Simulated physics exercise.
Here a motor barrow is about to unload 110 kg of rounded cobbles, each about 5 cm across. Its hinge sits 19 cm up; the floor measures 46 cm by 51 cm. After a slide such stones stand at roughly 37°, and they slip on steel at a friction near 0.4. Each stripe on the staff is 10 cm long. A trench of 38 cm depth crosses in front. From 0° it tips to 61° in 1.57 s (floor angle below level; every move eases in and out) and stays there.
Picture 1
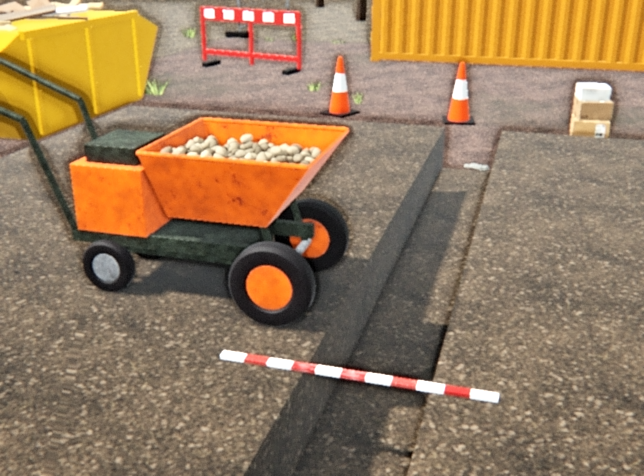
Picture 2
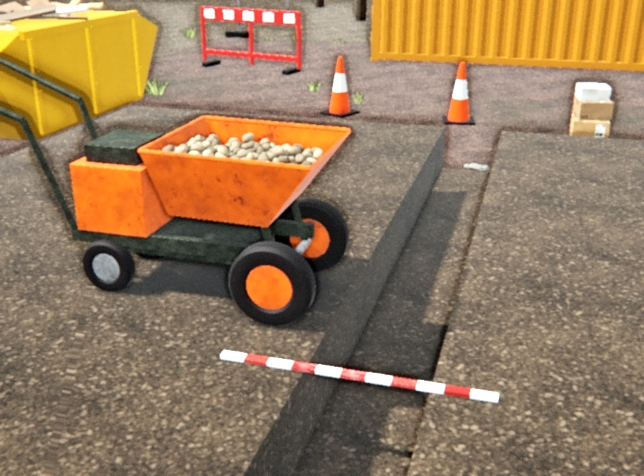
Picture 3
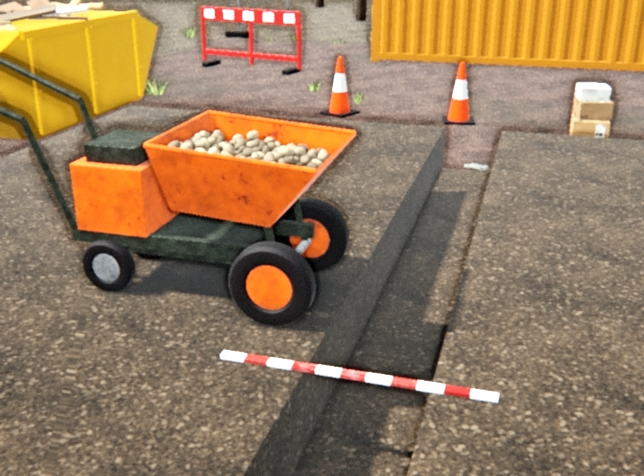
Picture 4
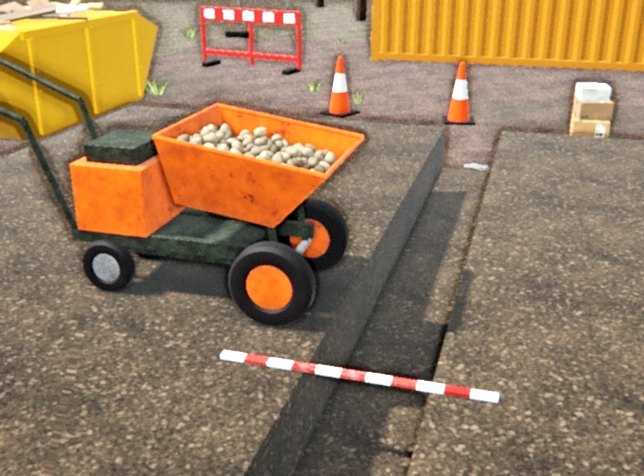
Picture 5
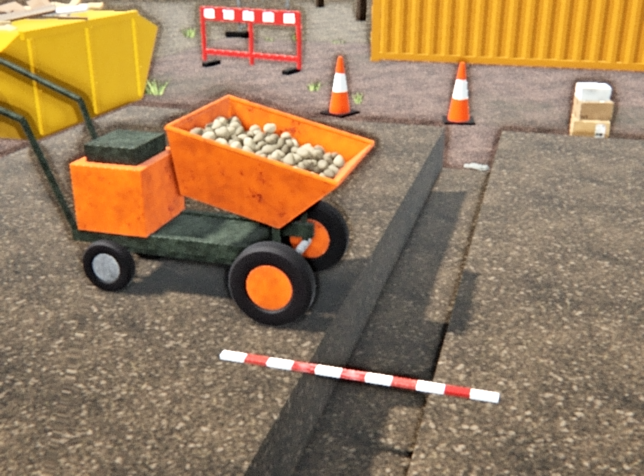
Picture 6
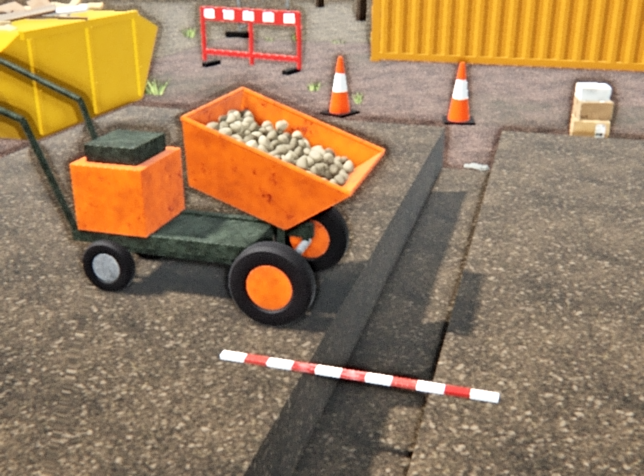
In this clip, an orange motor barrow loaded with rounded cobbles stands still beside a trench crossed by a red-and-white staff, while its skip gradually tilts forward to the right, the rear rising and the stones staying inside.
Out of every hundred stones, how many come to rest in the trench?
Some 47 per cent of it.
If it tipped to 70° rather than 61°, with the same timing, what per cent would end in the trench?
Then about 65 per cent.
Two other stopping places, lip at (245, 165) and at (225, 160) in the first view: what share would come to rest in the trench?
About 70 and 65 per cent.
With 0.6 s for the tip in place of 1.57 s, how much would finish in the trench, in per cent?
It would be near 30 per cent.
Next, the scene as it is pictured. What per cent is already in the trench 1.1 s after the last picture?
Some 10 per cent.
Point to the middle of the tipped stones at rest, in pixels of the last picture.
Near (429, 376).
Then, 0.6 s after the last picture the floor is at 52°, 100 % in the skip; the foremost stones are at (394, 227).
Then, 1.1 s after the last picture the floor is at 61°, 83 % in the skip, 11 % in the trench, 6 % past the trench; the foremost stones are at (485, 320).
Then, 1.4 s after the last picture the floor is at 61°, 63 % in the skip, 19 % in the trench, 17 % past the trench; the foremost stones are at (545, 311).
Then, 3.4 s after the last picture the floor is at 61°, 34 % in the skip, 47 % in the trench, 20 % past the trench; the foremost stones are at (585, 314).
